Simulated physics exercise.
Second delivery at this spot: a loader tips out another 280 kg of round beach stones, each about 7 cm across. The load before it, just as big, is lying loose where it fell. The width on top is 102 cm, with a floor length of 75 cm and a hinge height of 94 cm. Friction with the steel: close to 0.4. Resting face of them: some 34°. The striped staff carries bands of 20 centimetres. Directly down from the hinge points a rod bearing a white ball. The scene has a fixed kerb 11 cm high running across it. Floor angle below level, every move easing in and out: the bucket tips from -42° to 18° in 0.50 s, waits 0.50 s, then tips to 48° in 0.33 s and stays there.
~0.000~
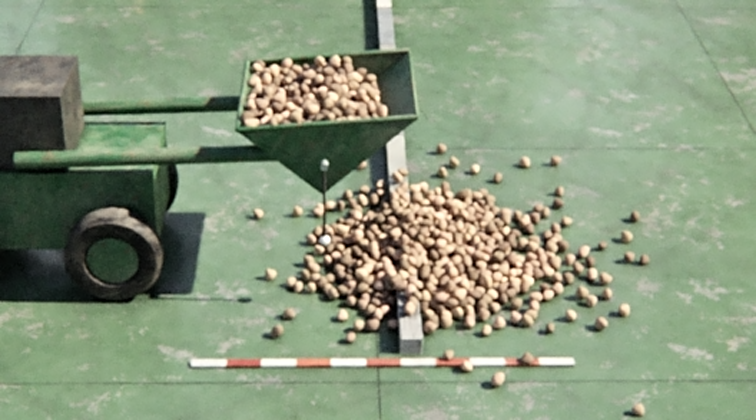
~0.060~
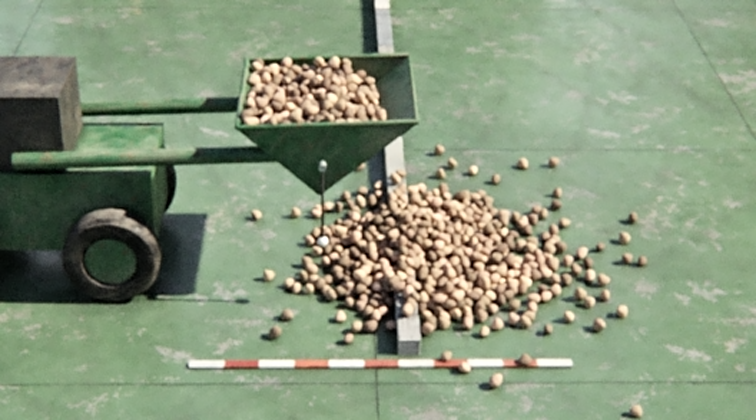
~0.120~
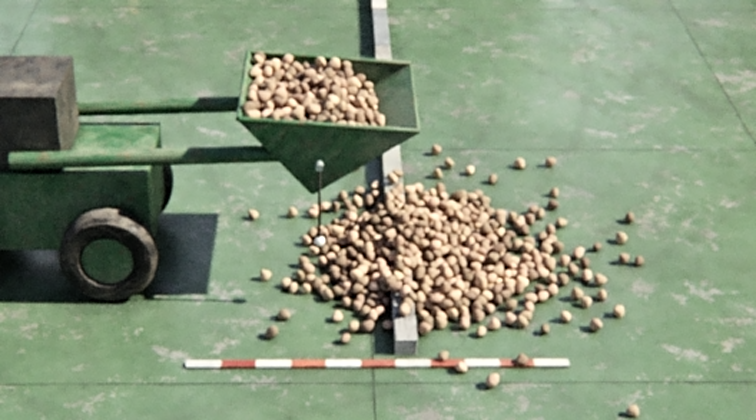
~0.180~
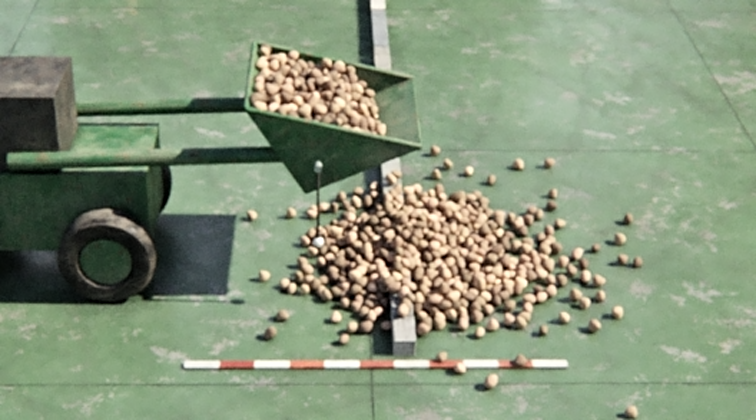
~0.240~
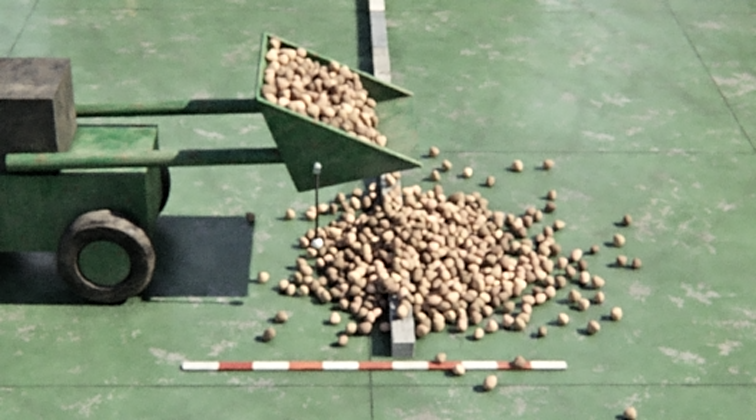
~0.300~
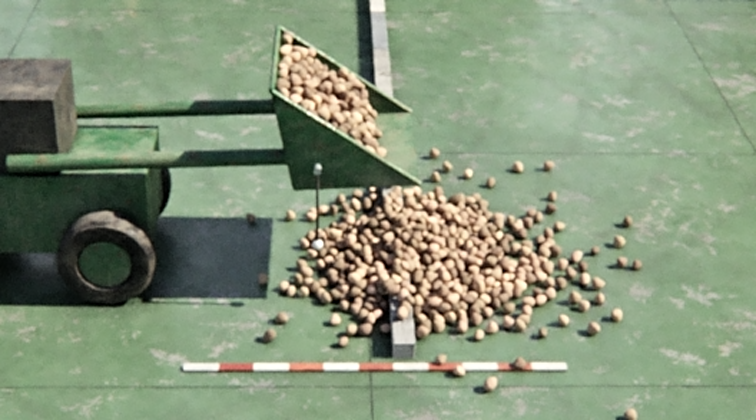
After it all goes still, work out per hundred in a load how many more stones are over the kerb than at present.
Around 77 stones per hundred.
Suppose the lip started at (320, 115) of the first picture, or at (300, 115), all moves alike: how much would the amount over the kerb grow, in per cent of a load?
Case one about 15 %, case two about 5 %.
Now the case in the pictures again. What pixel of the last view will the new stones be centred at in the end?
They come to rest centred about (448, 244).
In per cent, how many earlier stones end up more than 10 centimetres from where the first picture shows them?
Close to 10 per cent.
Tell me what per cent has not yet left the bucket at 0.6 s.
95 %.
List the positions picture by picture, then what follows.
In the first picture, the bucket is at -42°, its lip at (418, 117); the top of the load is at (323, 75). The earlier load is highest near (410, 231), 21 cm above ground level, 38 % on this side of the kerb, 62 % over the kerb.
In the second picture, the bucket is at -40°, its lip at (418, 122); the top of the load is at (315, 75); the stones move at 0.3 m/s on average.
In the third picture, the bucket is at -33°, its lip at (419, 132); the top of the load is at (285, 70); the stones move at 0.5 m/s on average.
In the fourth picture, the bucket is at -24°, its lip at (422, 147); the top of the load is at (268, 61); the stones move at 0.6 m/s on average.
The fifth picture shows lip at (422, 166), floor tilted -14°, highest stones at (278, 55); the stones move at 0.7 m/s on average.
In the sixth picture, the bucket is at -3°, its lip at (420, 184); the top of the load is at (289, 52); the stones move at 0.7 m/s on average.
After 0.4 s the floor is at 12°; in per cent of one load, 100 in the bucket, 38 on this side of the kerb, 62 over the kerb; the foremost stones are at (614, 266).
After 0.6 s the floor is at 18°; in per cent of one load, 97 in the bucket, 39 on this side of the kerb, 63 over the kerb; the foremost stones are at (614, 266).
After 1.8 s the floor is at 48°; in per cent of one load, 0 in the bucket, 62 on this side of the kerb, 138 over the kerb; the foremost stones are at (629, 246).
After 4.2 s the floor is at 48°; in per cent of one load, 0 in the bucket, 61 on this side of the kerb, 139 over the kerb; the foremost stones are at (633, 246). Net gain over the kerb, 77.
